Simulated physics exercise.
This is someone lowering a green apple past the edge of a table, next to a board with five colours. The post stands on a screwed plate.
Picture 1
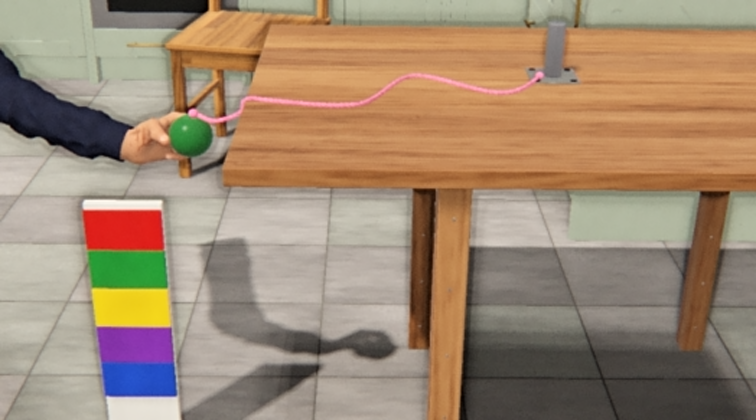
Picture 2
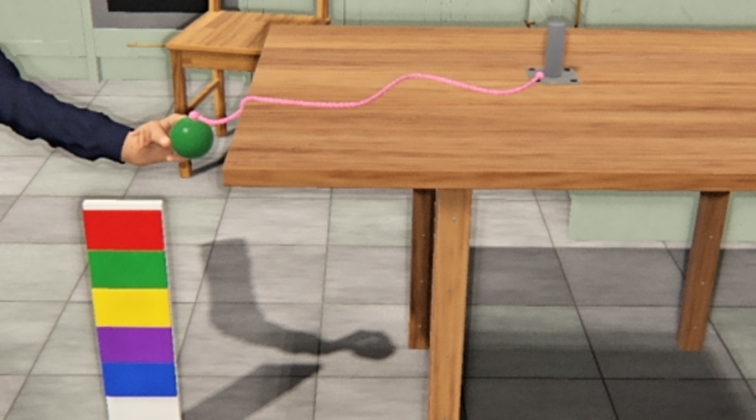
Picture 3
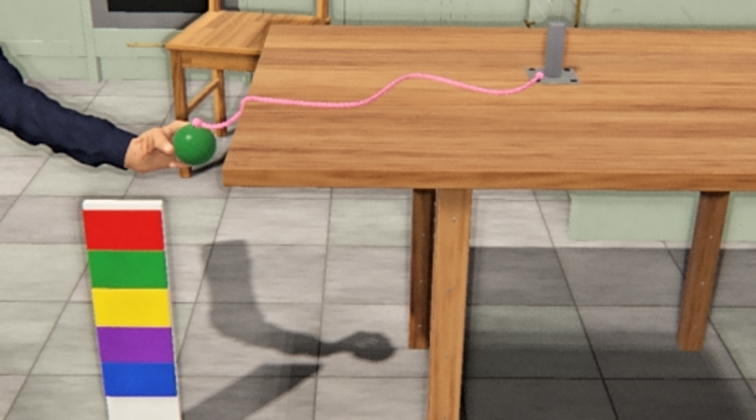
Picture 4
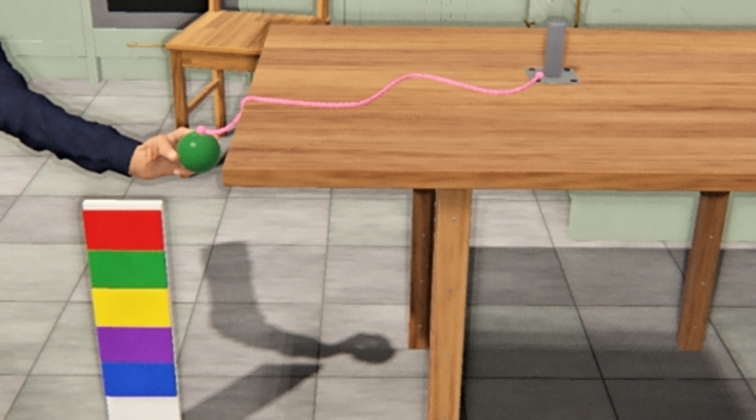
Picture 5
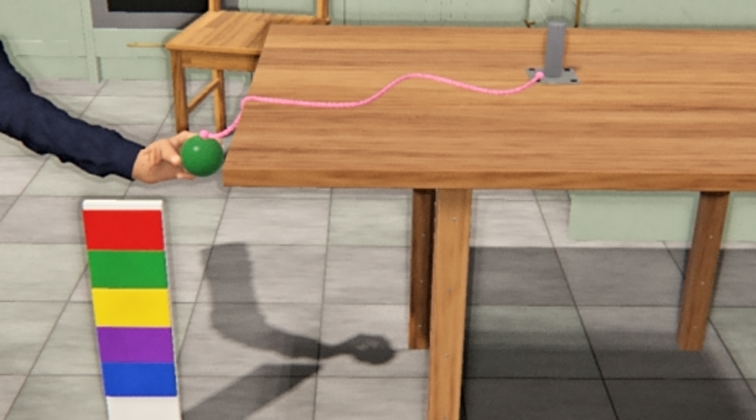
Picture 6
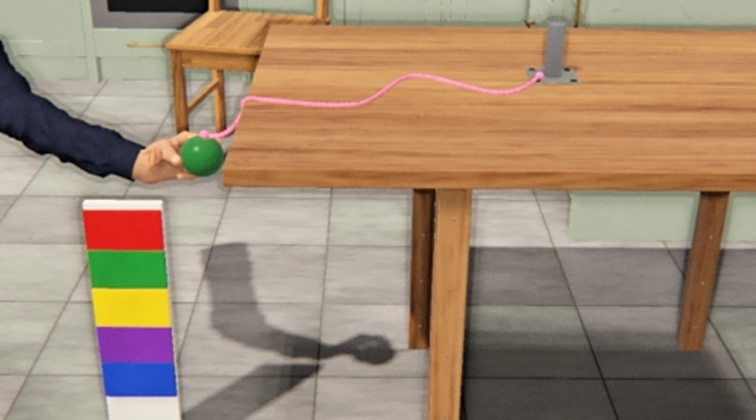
A green ball held in a hand at the left, with a pink cord running across a wooden table to a metal post, starts beside the table's edge. The hand lowers it slightly and eases it right, closer to the table, then keeps it still above a striped colour board.
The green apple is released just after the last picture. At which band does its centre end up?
The shoelace holds its middle at green.
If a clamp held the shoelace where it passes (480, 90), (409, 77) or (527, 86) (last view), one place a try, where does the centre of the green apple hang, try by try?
In that order: (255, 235), (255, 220) and (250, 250).
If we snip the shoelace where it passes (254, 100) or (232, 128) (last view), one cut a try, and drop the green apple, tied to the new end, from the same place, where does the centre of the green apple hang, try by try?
About (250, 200) and (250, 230).
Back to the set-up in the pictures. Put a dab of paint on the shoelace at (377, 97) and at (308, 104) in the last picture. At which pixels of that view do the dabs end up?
At (292, 89), then (248, 129).
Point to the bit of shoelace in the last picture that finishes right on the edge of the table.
Near (345, 105).
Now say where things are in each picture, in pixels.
The first picture shows green apple (191, 136); red (123, 232); green (127, 271); yellow (131, 309); purple (135, 346); blue (139, 381).
The second picture shows green apple (192, 138); shoelace through (527, 86) (460, 85) (396, 82) (360, 104) (273, 101).
The third picture shows green apple (195, 144).
The fourth picture shows green apple (199, 152); shoelace through (527, 86) (460, 85) (396, 82) (360, 104) (273, 101).
The fifth picture shows green apple (202, 156).
The sixth picture shows green apple (202, 156); shoelace through (527, 86) (460, 85) (396, 82) (360, 104) (273, 101).
Soon after, apple near (229, 255); level with green.
After that, apple near (272, 256); level with green.
In the end, apple near (252, 263); level with green. At green.
